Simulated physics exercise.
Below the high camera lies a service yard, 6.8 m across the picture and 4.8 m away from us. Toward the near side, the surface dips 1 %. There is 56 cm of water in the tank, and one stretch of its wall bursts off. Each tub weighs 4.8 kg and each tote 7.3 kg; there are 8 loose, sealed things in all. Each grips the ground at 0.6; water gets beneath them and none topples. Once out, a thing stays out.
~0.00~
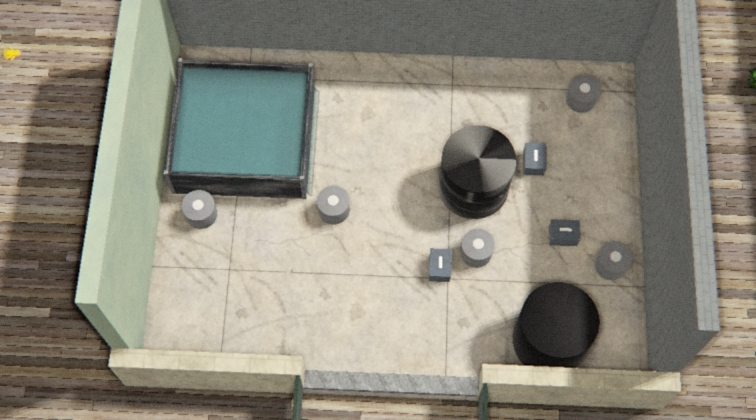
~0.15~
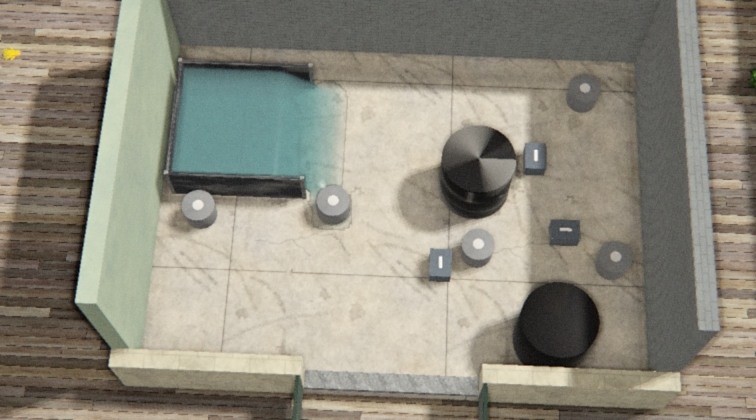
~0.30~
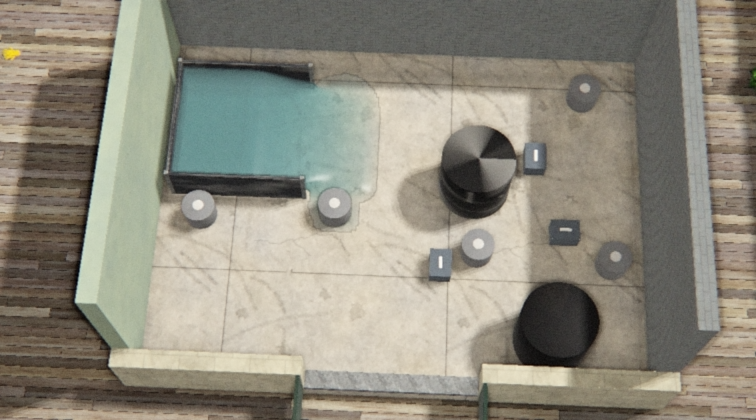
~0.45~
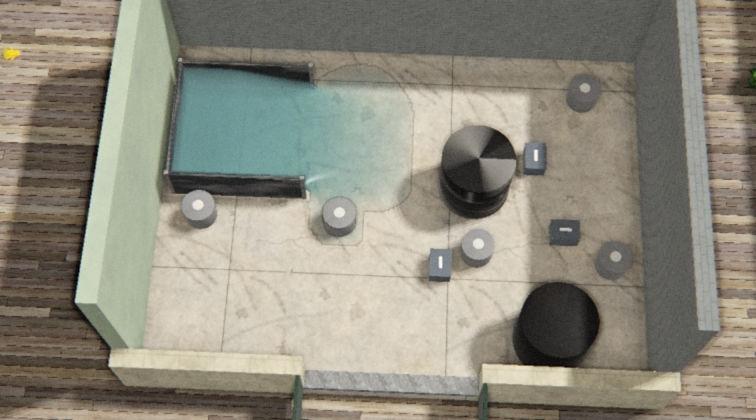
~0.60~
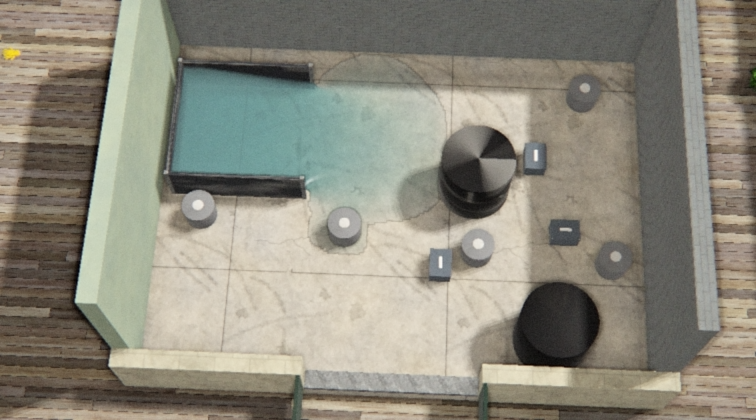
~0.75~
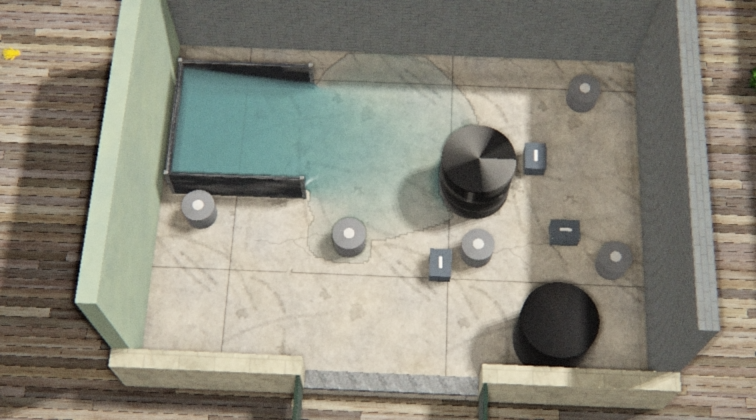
In a walled yard, water spreads from an opened tank and nudges one grey tub.
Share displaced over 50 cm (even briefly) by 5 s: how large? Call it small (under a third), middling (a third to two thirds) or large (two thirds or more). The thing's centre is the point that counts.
Large, two thirds or more.
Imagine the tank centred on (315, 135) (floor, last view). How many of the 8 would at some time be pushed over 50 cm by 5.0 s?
6.
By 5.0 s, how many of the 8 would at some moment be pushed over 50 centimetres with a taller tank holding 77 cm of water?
Count: 7.
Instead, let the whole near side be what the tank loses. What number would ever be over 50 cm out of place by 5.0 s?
3.
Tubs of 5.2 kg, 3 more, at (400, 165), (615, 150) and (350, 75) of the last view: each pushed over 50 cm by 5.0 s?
Going through them in turn, I'd say beyond, beyond and beyond.
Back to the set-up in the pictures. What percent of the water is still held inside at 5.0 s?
I'd say some 90 percent hasn't gone yet.
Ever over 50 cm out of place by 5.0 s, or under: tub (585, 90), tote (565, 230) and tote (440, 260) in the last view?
The first is beyond the limit, the second beyond the limit, and the third beyond the limit.
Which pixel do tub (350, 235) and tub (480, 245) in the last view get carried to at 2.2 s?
Near (359, 268) and (566, 280).
After 1.1 s 1 of 8 are over 50 cm from their spots; 0 afloat.
After 2.2 s 4 of 8 are over 50 cm from their spots; 1 afloat.
After 3.5 s 4 of 8 are over 50 cm from their spots; 3 afloat.
After 5.0 s 6 of 8 are over 50 cm from their spots, and 6 have been at some point; 4 afloat.
